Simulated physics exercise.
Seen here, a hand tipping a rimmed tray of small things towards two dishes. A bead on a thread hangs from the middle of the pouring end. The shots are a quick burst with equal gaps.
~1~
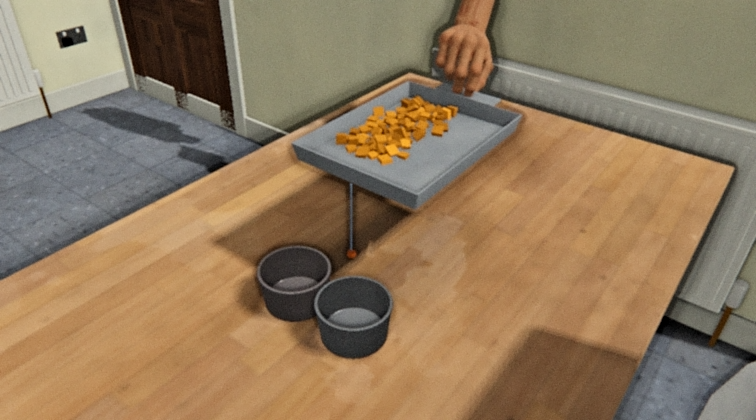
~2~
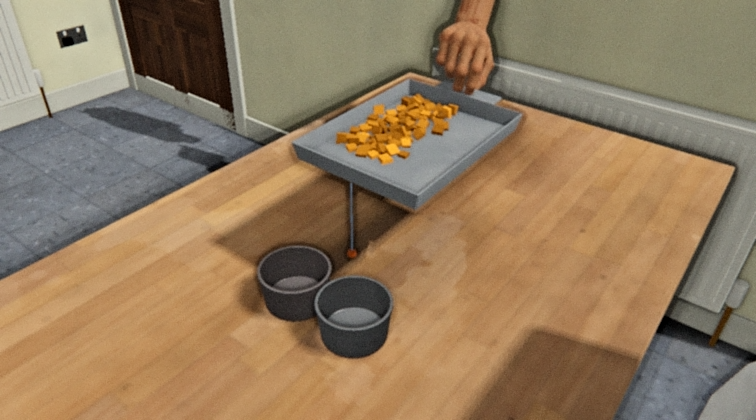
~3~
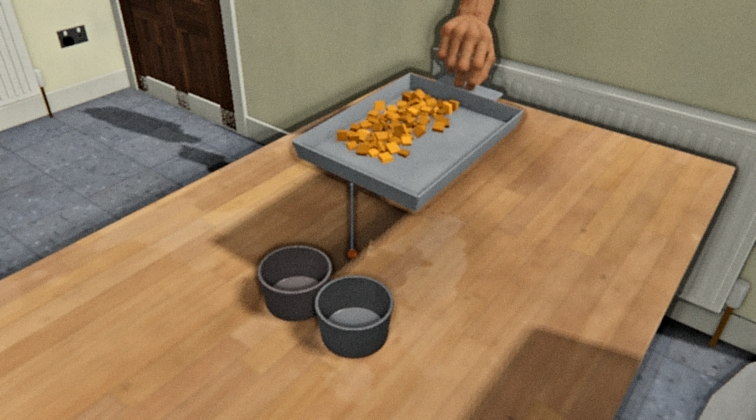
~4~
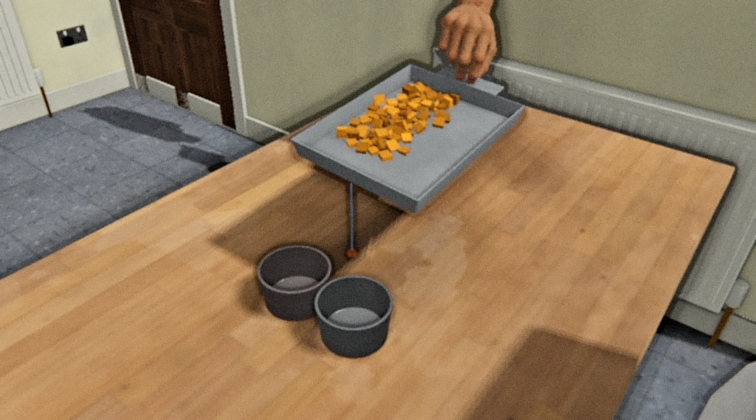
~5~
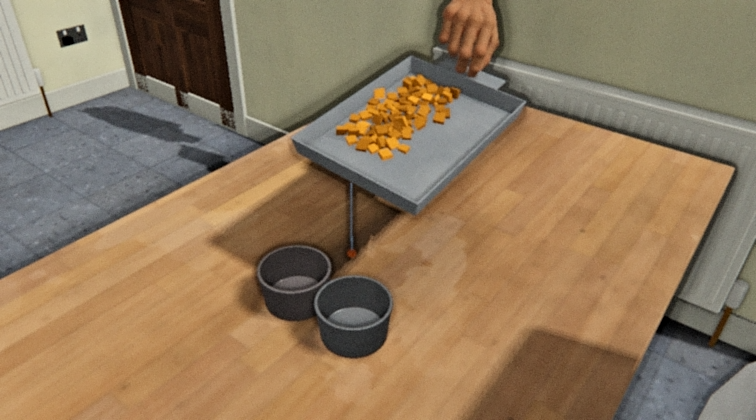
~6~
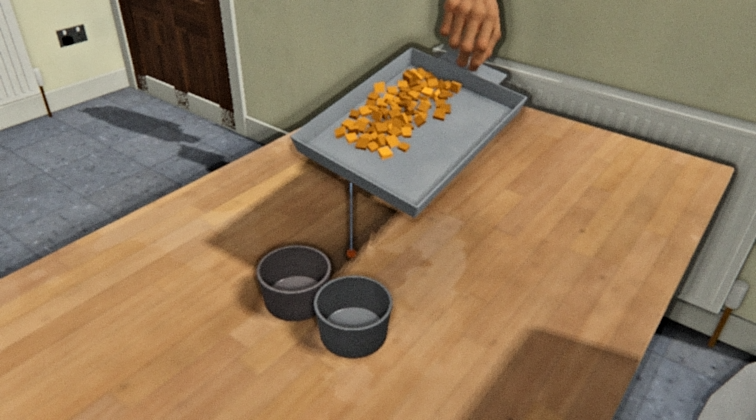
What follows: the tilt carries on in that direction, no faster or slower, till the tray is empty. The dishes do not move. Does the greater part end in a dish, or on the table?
They take less than half between them.
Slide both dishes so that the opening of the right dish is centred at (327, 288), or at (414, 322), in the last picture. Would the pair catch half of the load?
First under half, then under half.
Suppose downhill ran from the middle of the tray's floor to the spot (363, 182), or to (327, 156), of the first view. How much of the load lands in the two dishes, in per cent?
Near 80 % and 10 %.
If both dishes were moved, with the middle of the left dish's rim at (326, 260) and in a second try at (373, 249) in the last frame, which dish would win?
First the right one, then the dish on the right.
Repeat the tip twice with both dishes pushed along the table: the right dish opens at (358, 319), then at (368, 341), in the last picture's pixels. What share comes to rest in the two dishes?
About 0 and 0 per cent.
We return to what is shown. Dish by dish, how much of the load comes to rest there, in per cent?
About: Left dish 0, right dish 20 per cent.
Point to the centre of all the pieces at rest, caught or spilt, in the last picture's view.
At about (408, 324).
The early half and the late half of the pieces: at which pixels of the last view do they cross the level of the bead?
At about (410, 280), then at (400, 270).
Soon, tray tipped steeply; nearly all on the tray; a stray few outside both; a stray few in the air.
A while on, tray tipped right over; most on the tray; a small part outside both; a stray few in the air.
Towards the end, tray tipped past a quarter turn; a small part in the right dish; most outside both.
Finally, tray tipped past a quarter turn; a small part in the right dish; none in the left dish; most outside both.
